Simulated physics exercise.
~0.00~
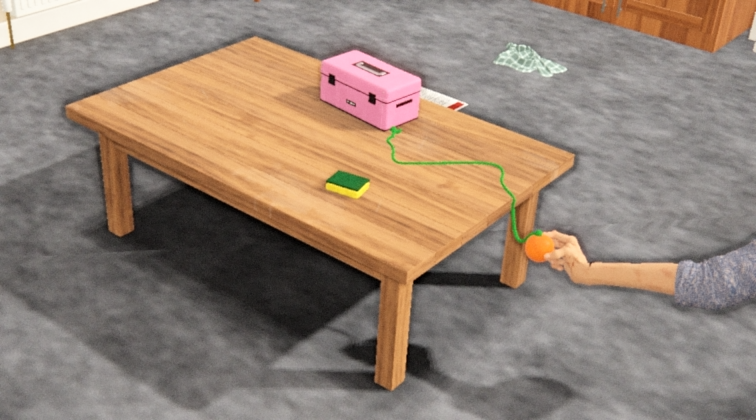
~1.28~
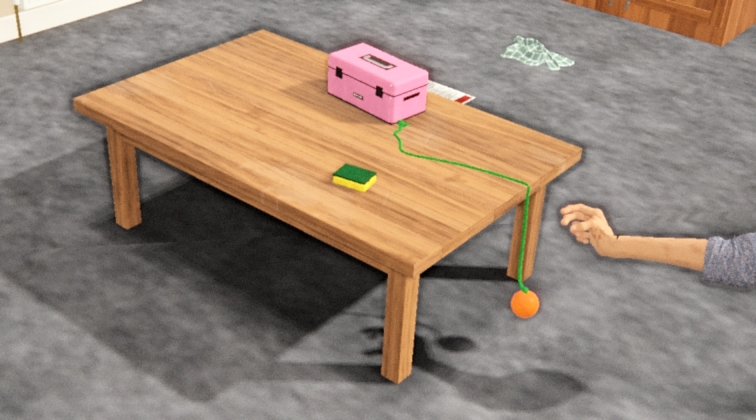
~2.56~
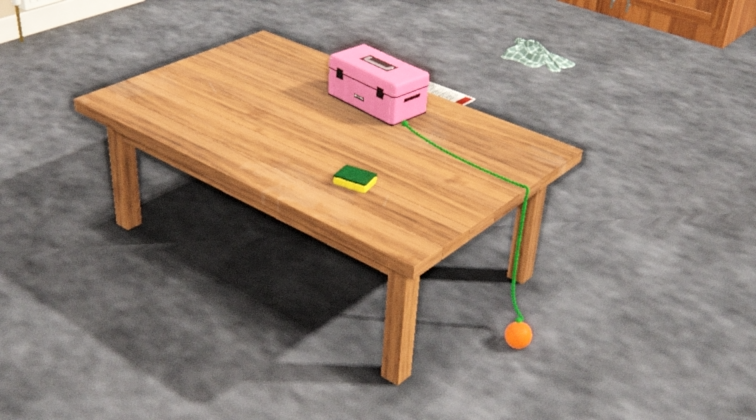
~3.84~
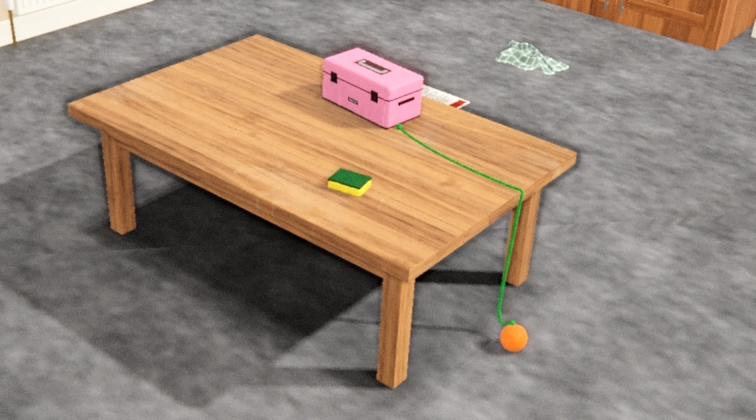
An orange tied to a green cord is held by a hand just off the right end of a wooden table, with the cord trailing loosely back across the top to a pink toolbox. The hand opens and draws back to the right as the orange drops below the table's edge. The slack runs out and the cord straightens over the edge while the orange goes down to the grey floor, the hand now out of view. The orange ends resting there, with the toolbox and the green and yellow sponge still in their places on the table.
